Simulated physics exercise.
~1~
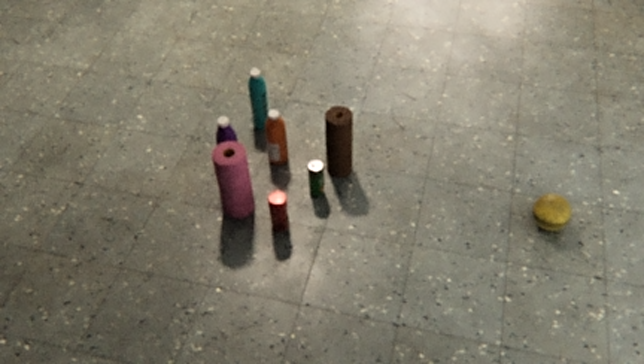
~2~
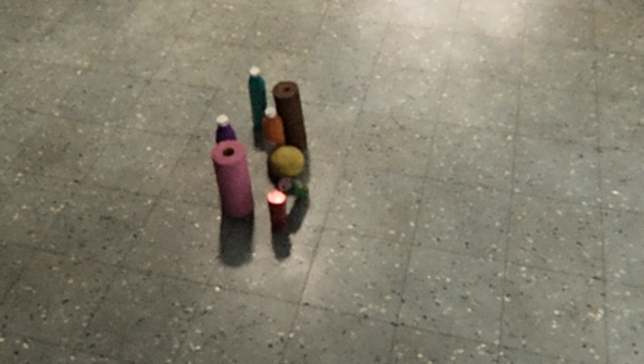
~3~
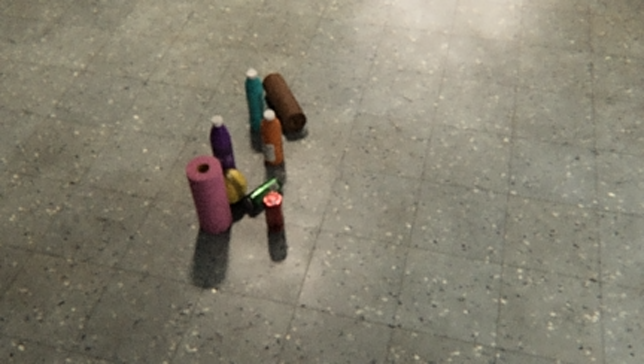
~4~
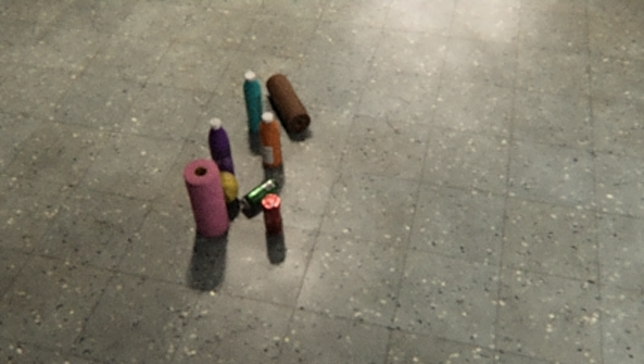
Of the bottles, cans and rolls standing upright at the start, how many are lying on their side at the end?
Two of them are lying on their side at the end, the brown roll and the green can.
